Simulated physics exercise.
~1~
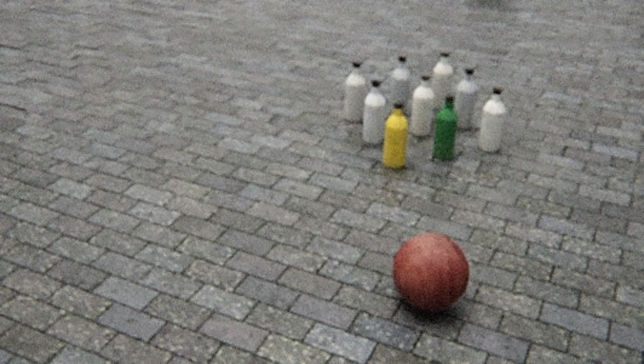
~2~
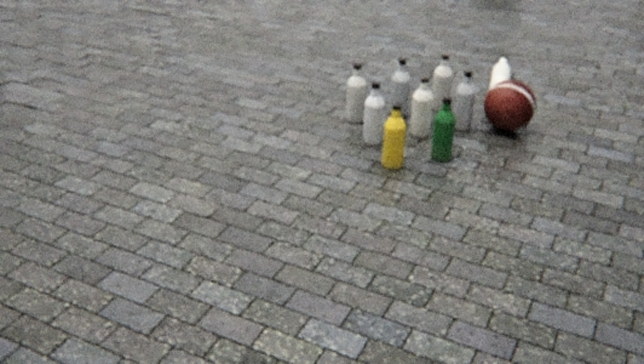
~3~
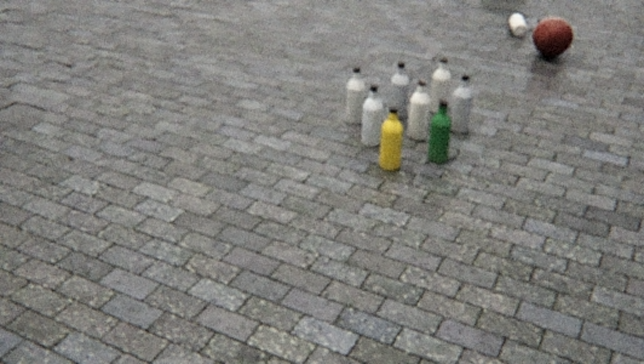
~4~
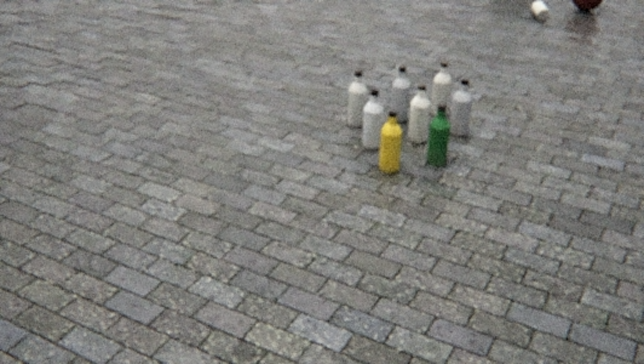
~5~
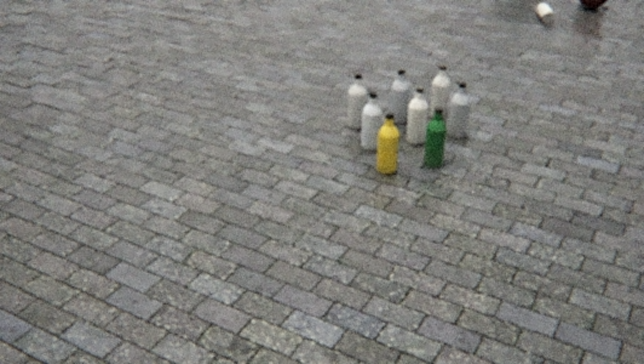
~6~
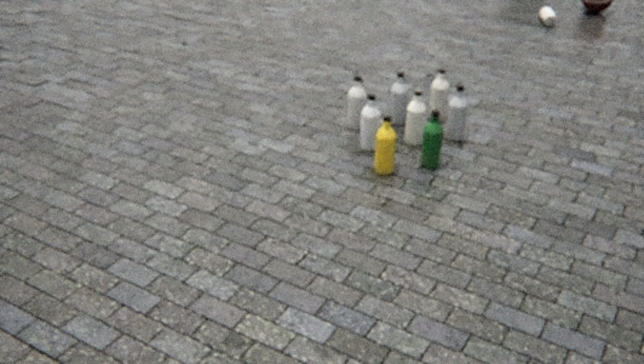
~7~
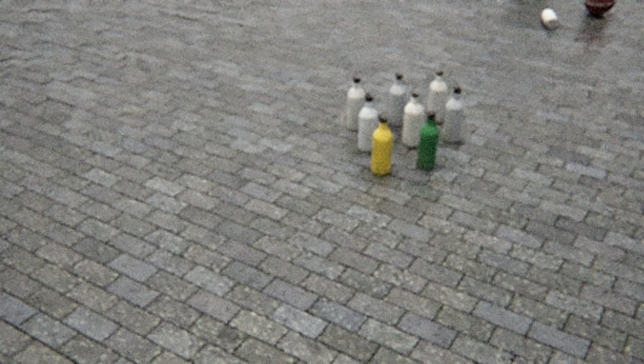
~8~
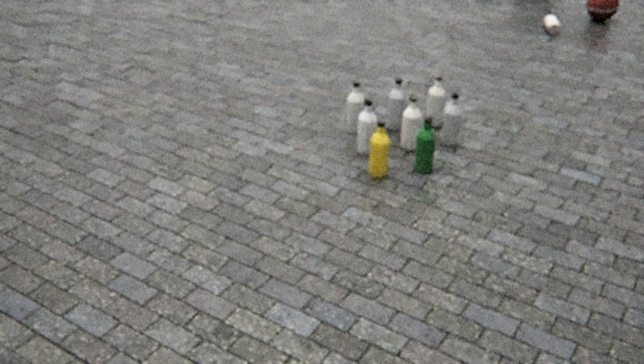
On grey paving, a red ball knocks over one white bottle, leaving the others standing.
